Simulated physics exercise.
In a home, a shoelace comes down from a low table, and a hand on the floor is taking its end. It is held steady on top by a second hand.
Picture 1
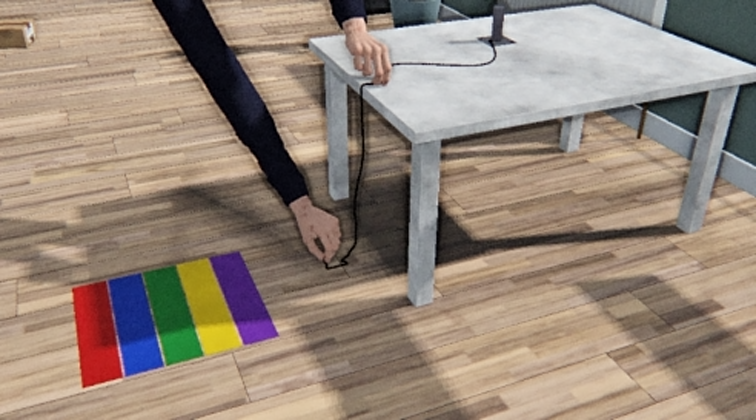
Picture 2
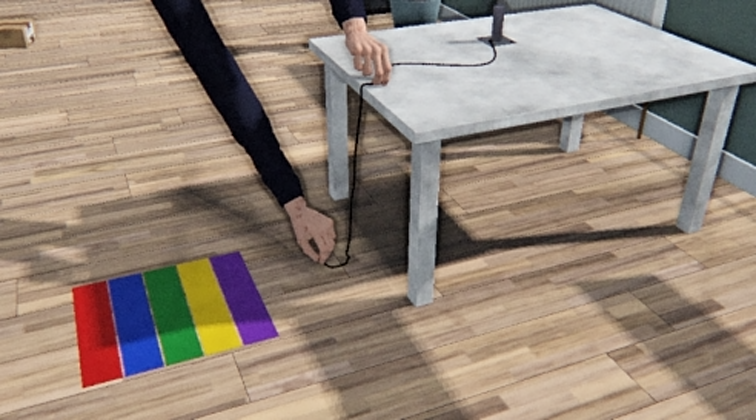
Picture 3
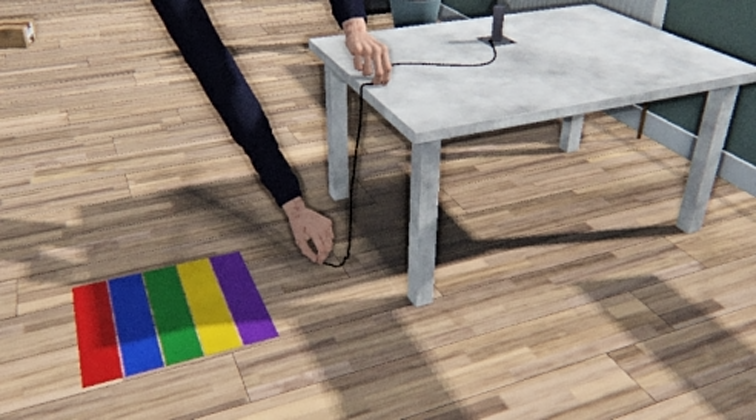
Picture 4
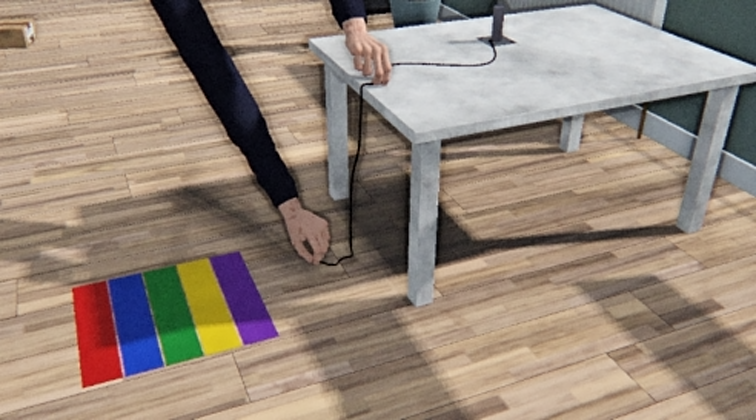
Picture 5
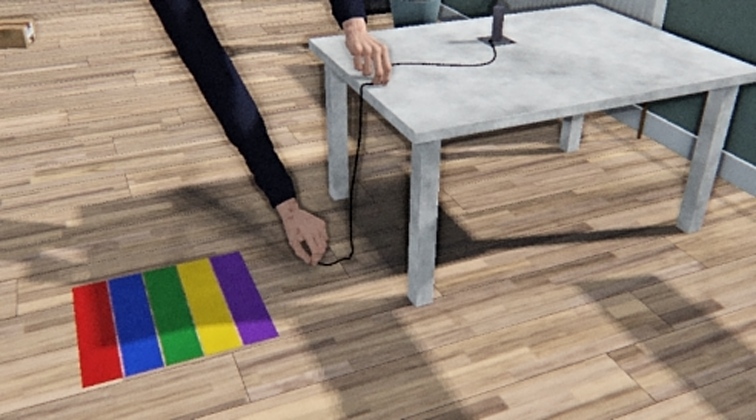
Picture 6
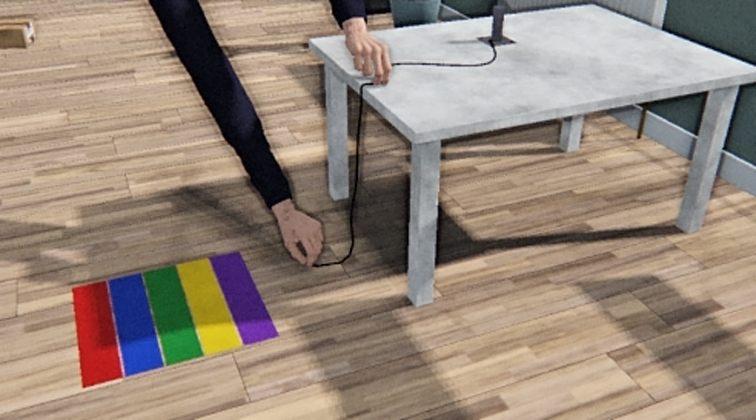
We see a dark shoelace hanging from a low grey table, one hand resting at the table's edge while another holds its end near the floor and shifts it slightly left, with a striped, multicoloured mat lying nearby.
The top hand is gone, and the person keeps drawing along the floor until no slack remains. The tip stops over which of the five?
Over the blue strip.
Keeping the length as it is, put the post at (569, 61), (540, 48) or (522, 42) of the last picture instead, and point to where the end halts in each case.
In order, it comes out close to (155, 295), (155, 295) and (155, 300).
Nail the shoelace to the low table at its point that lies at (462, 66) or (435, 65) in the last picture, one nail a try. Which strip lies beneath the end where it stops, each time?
Strip per try: Green / green.
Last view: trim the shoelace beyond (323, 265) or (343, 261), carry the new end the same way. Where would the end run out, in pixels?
It ends up at (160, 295) the first time and at (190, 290) the second.
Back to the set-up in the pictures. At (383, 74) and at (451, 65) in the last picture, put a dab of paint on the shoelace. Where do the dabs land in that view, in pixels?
Well, the first one sits at (339, 94), and the second one sits at (409, 63).
Soon after, end near (195, 288); over yellow.
Then, end near (149, 299); over blue.
At full stretch, end near (120, 306); over blue. The end stops over the blue strip.
